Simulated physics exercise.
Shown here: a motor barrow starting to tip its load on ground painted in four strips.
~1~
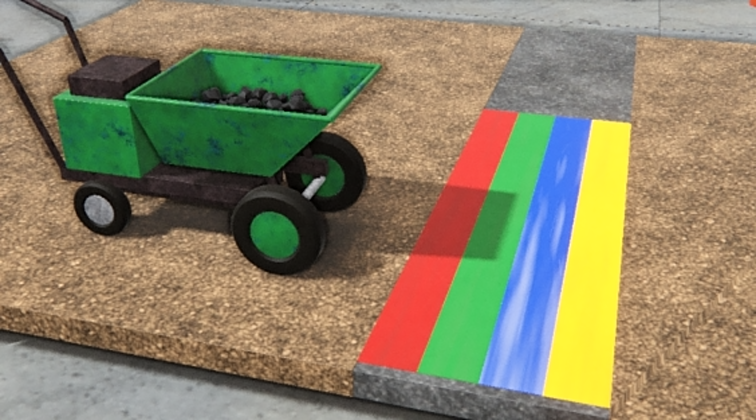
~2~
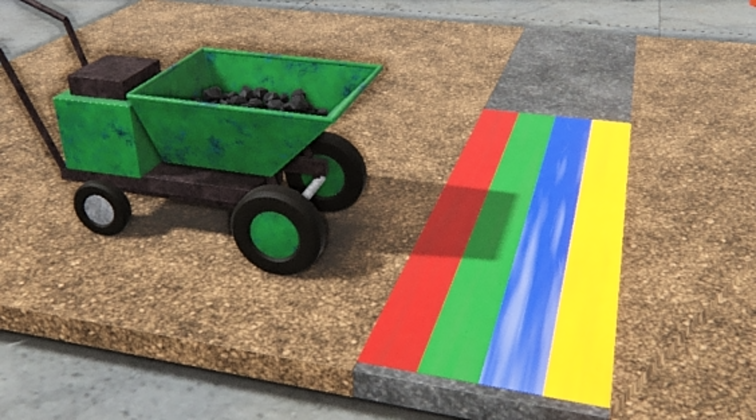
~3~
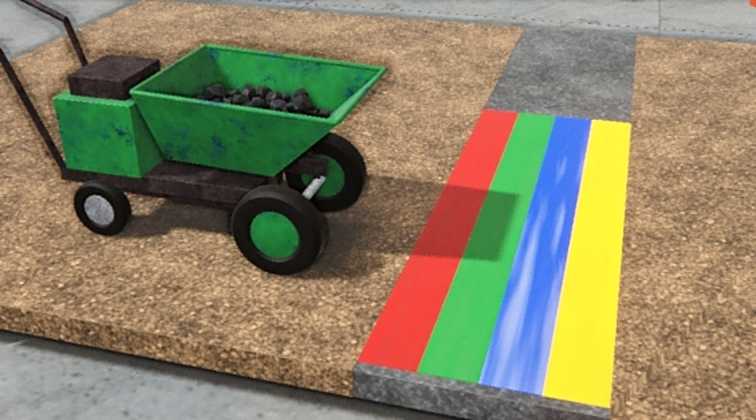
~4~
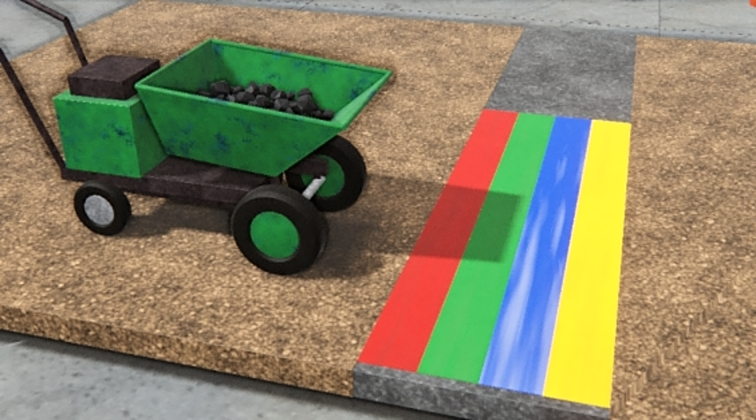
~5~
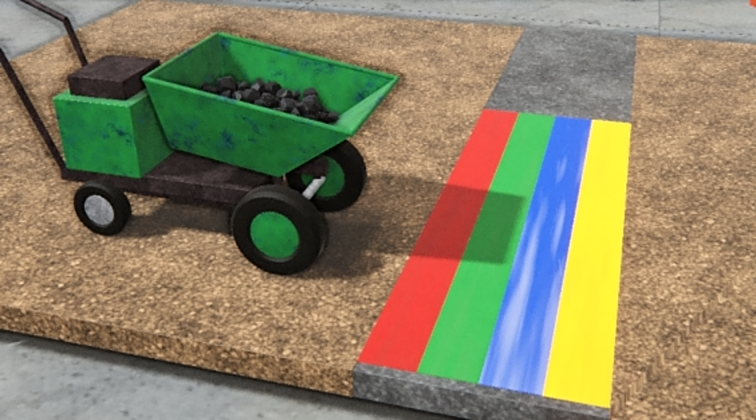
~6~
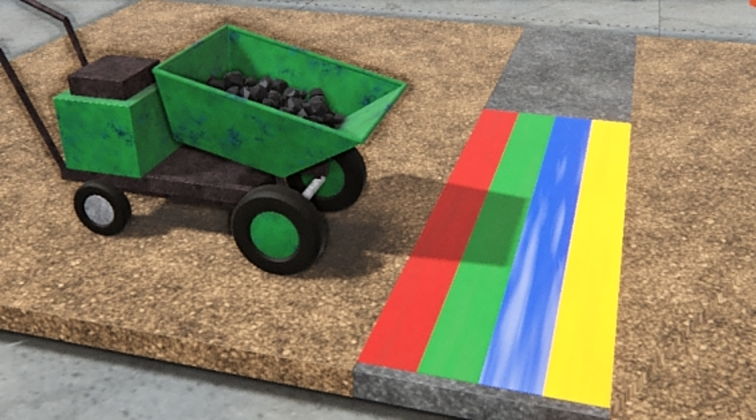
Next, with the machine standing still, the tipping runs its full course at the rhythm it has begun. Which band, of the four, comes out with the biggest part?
The green band comes out ahead.
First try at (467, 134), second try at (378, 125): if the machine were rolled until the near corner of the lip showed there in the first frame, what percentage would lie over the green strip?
The first stop gives 0 per cent; the second gives 30 per cent.
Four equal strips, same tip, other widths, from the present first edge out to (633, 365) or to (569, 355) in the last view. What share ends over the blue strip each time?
10 per cent, then 20 per cent, roughly.
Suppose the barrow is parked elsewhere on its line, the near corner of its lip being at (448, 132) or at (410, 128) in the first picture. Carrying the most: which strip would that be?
First: The strip in yellow. Next: The strip in blue.
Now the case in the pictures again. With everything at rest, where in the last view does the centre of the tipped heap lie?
Resting centre, last picture - approx. (478, 259).
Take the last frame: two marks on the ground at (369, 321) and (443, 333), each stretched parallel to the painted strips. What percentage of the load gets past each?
70 and 40 in a hundred.
Soon, skip tipped steeply; all in the skip.
A while on, skip tipped steeply; most in the skip; a small part over the red strip; a small part over the green strip.
Towards the end, skip tipped right over; about a quarter in the skip; about a quarter over the red strip; about a third over the green strip; a small part over the blue strip; a stray few over the yellow strip.
Finally, skip tipped right over; about a quarter in the skip; about a quarter over the red strip; about a third over the green strip; a small part over the blue strip; a stray few over the yellow strip.
